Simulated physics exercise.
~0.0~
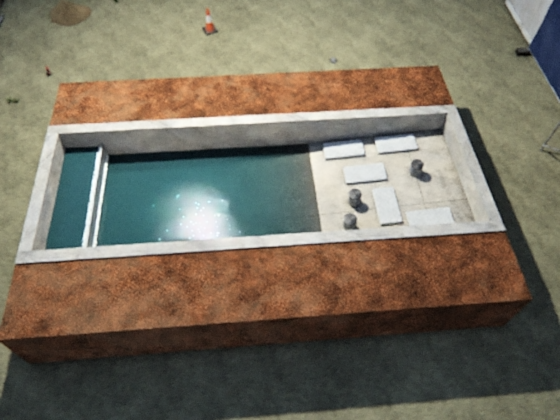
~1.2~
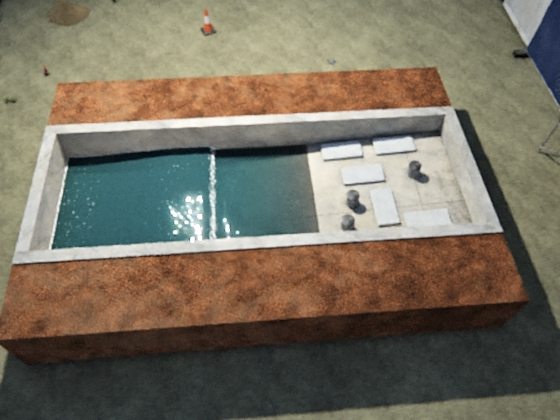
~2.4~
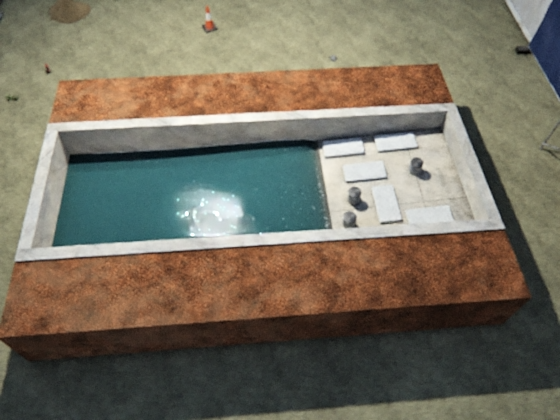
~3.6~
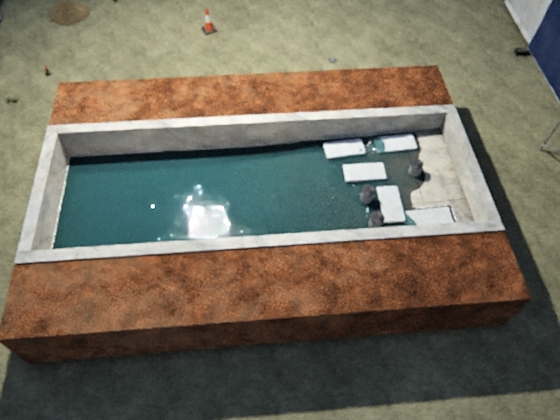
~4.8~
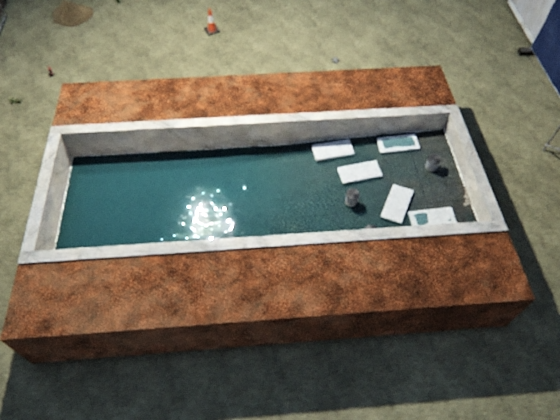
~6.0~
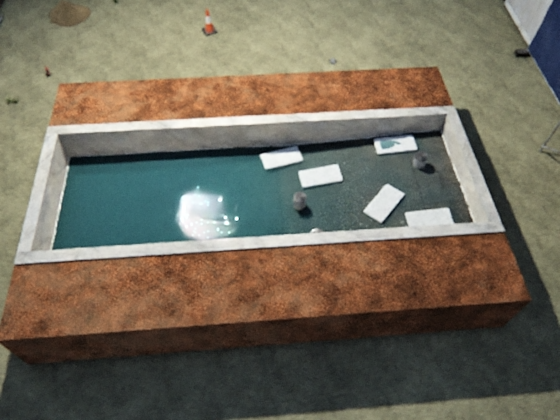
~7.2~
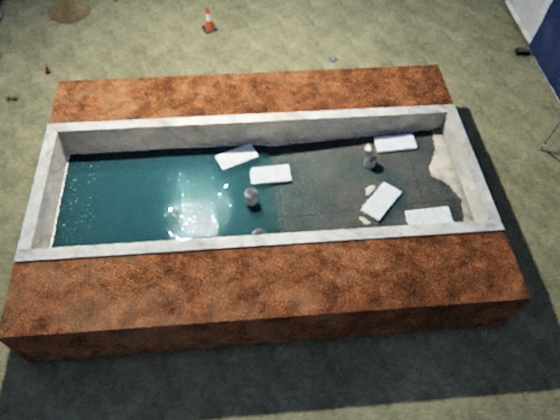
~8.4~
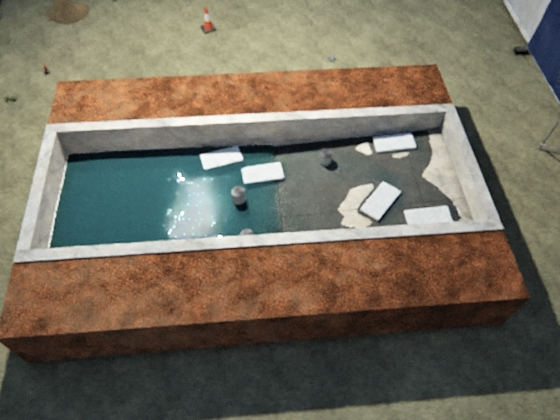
In this clip, a barrier vanishes in a long walled basin and water surges right over a pale slope holding white slabs and dark pails, then draws back left, carrying several of them along and leaving others on the wet slope, with pale patches showing.
